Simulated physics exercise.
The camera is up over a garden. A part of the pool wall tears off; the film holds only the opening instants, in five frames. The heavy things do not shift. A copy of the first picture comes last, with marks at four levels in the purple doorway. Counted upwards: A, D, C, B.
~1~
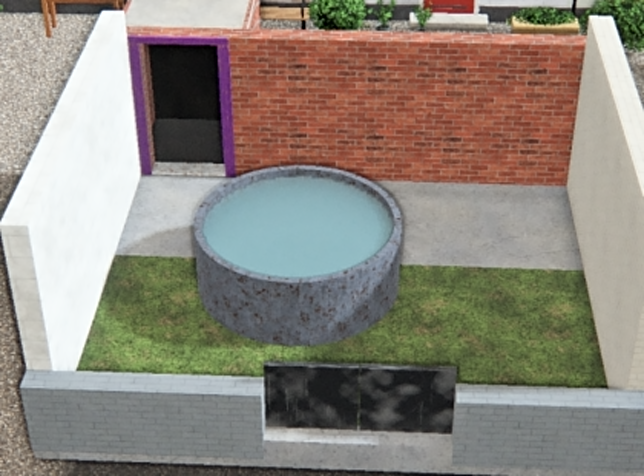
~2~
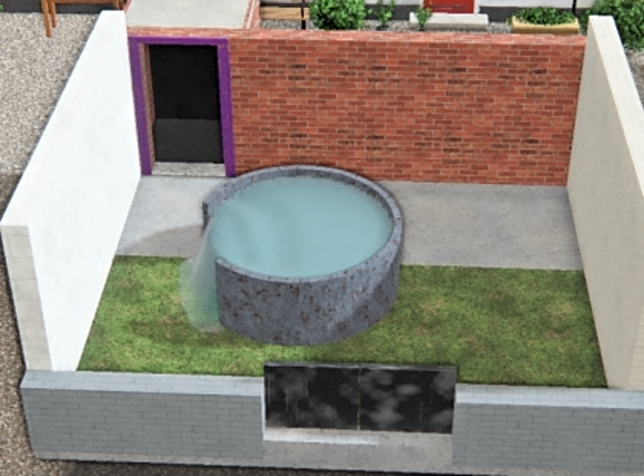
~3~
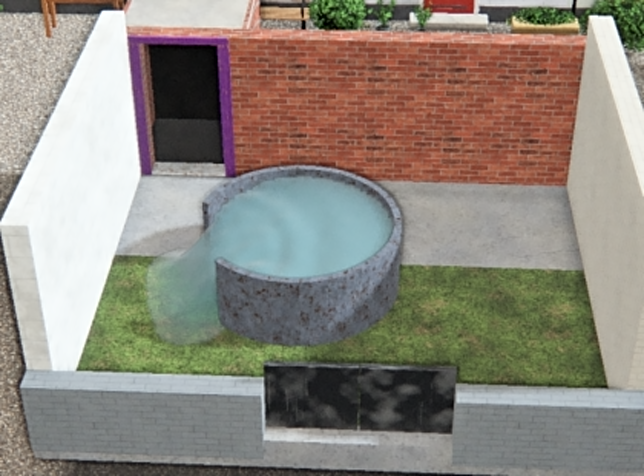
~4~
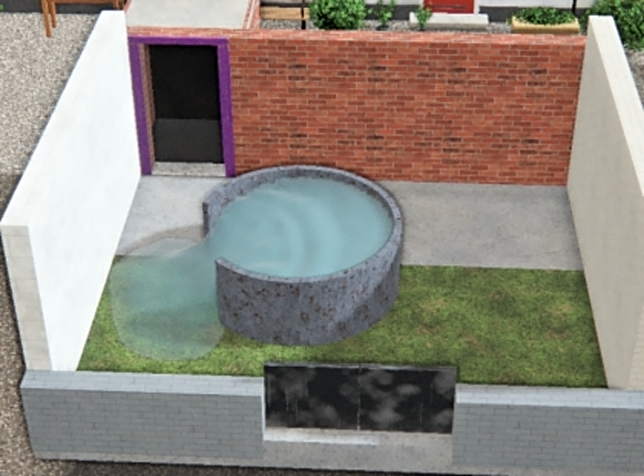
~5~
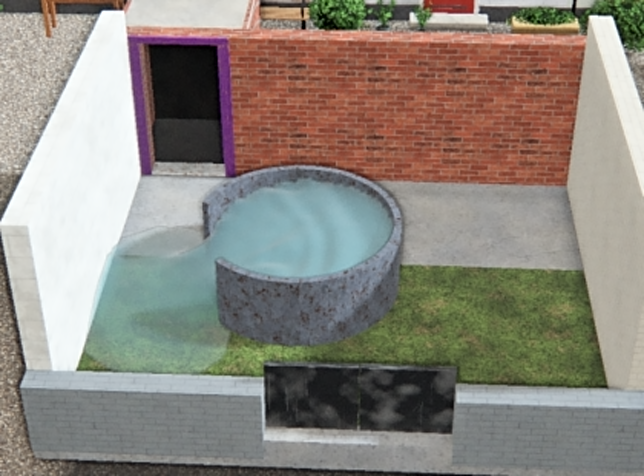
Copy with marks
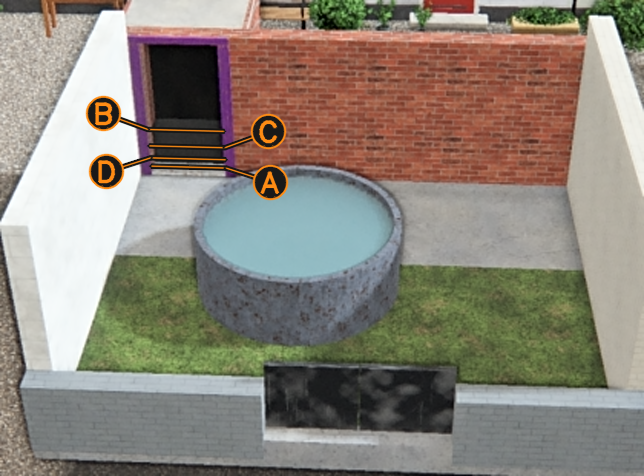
The clip opens on a walled garden where a round stone pool sits full and still before a brick wall with a purple doorway. A gap appears in the pool's left side and water pours onto the grass, then spreads outward across the left part of the garden.
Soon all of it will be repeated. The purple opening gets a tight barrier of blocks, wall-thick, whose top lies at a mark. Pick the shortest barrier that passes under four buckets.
Use height D.
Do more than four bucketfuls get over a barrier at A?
Yes, it does.
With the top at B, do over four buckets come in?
No, not at all.
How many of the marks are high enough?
Three of them.
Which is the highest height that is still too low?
Height A.
On the marked copy, A at (188, 167); B at (185, 130); C at (187, 146); D at (188, 158); from the bottom up A, D, C, B.
For height A, about 14 bucketfuls get in.
For height B, nothing gets over.
For height C, nothing gets over.
For height D, a bucket or two gets in.
